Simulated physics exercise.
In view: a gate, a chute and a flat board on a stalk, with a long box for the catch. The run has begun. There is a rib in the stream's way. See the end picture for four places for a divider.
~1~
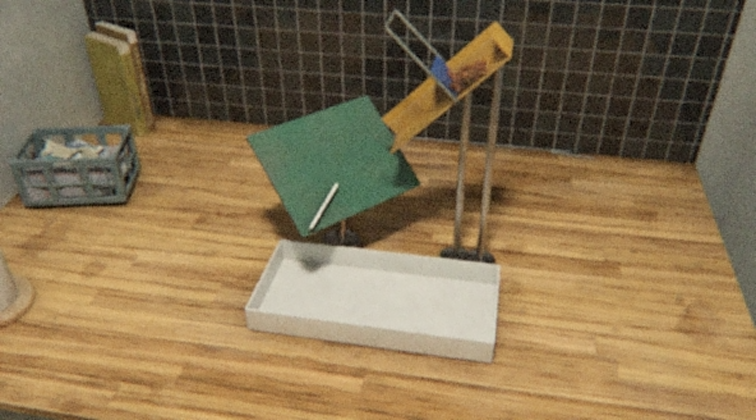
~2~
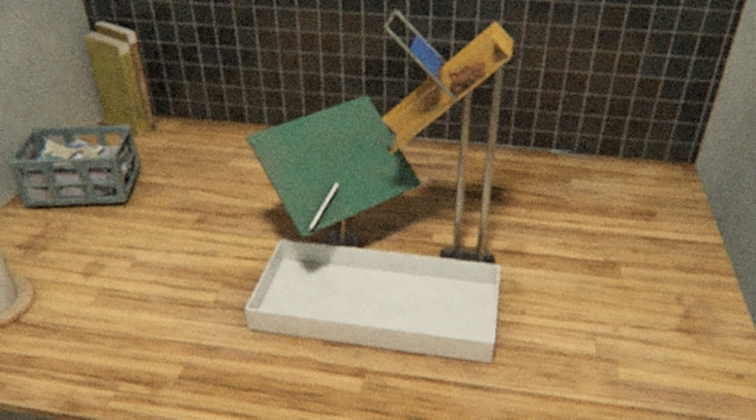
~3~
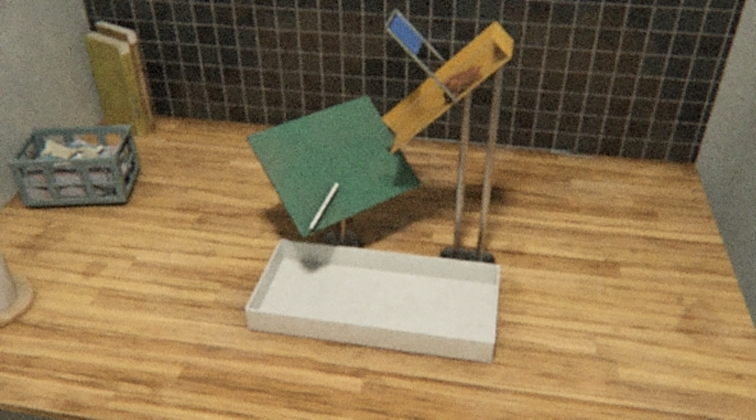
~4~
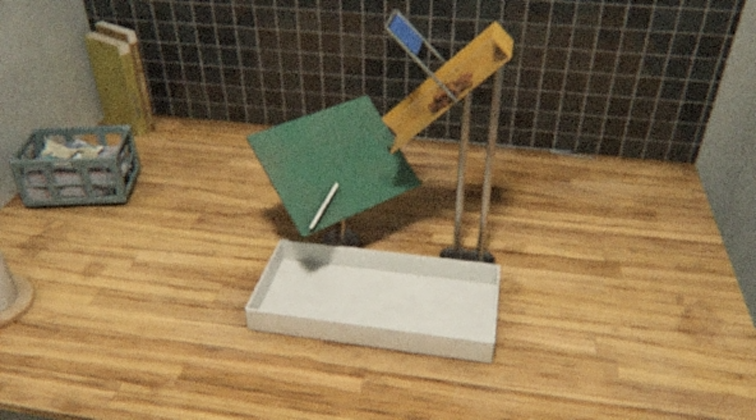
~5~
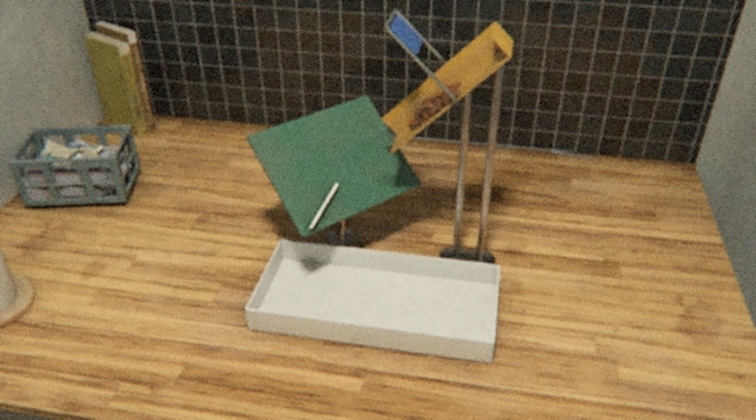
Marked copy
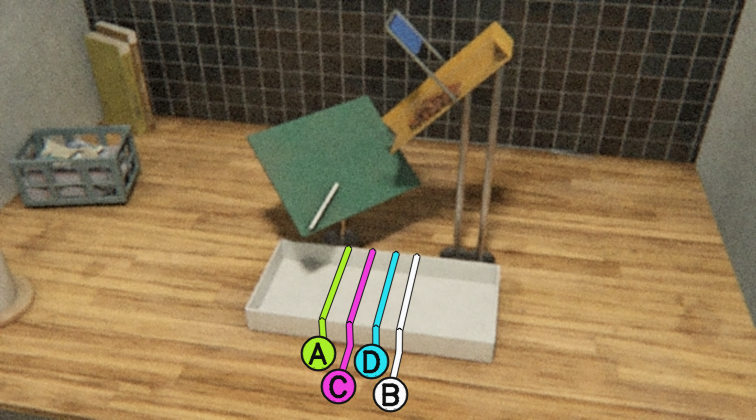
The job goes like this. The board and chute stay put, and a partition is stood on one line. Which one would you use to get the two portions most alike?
Best: C.
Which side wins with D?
The left side.
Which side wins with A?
More lands on the right.
On the marked copy, line A crosses the front rim at (322, 319); line B crosses the front rim at (399, 330); line C crosses the front rim at (349, 323); line D crosses the front rim at (376, 326).
If A is chosen, of what is caught, a small share on the left of the divider, all but a few on the right.
If B is chosen, of what is caught, the whole lot on the left of the divider, none at all on the right.
If C is chosen, of what is caught, close to half on the left of the divider, close to half on the right.
If D is chosen, of what is caught, all but a few on the left of the divider, only a few on the right.
